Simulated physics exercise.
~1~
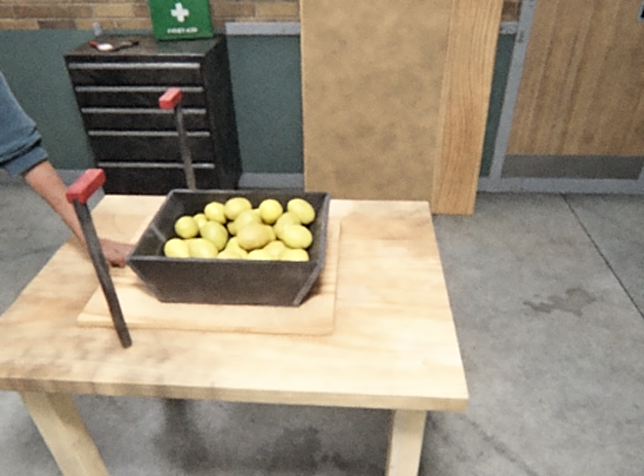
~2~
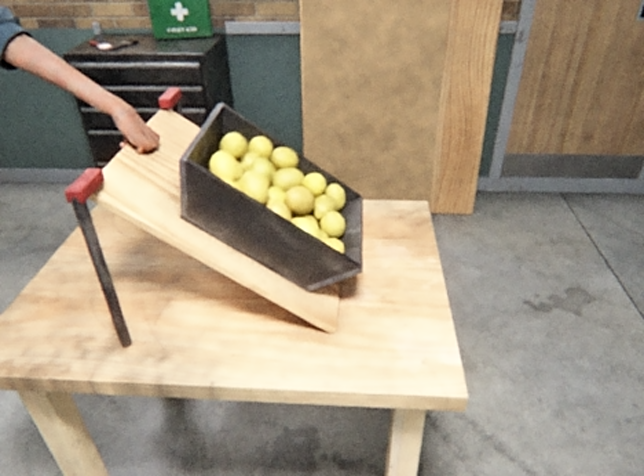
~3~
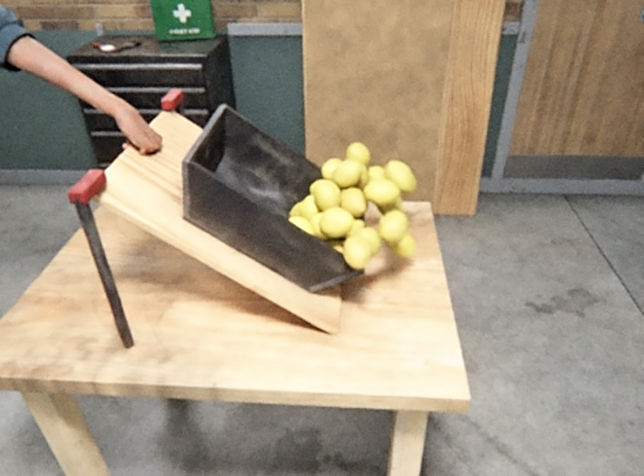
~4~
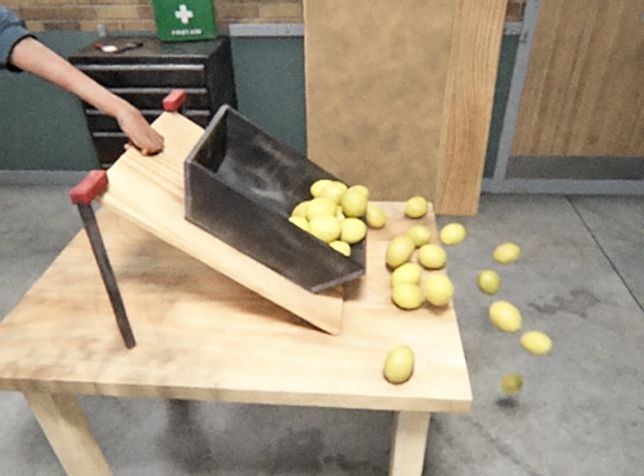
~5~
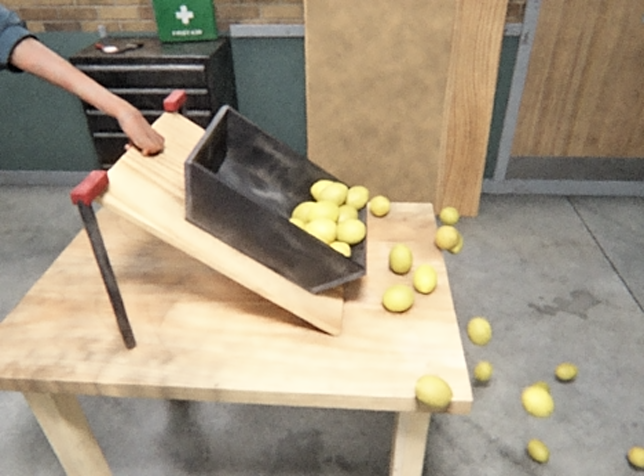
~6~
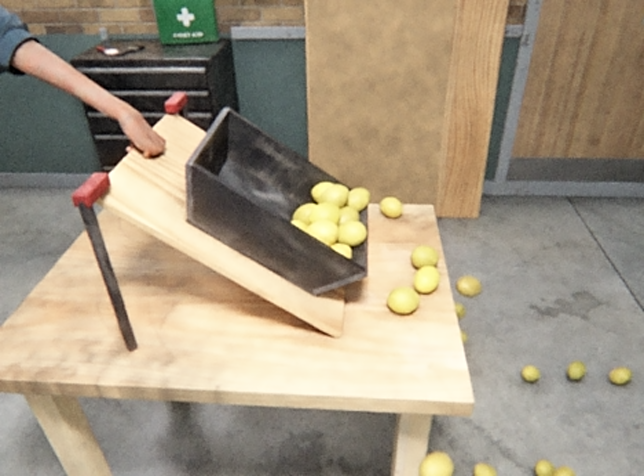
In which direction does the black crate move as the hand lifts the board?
The black crate moves up, shifting a little to the right as it tilts with the board.
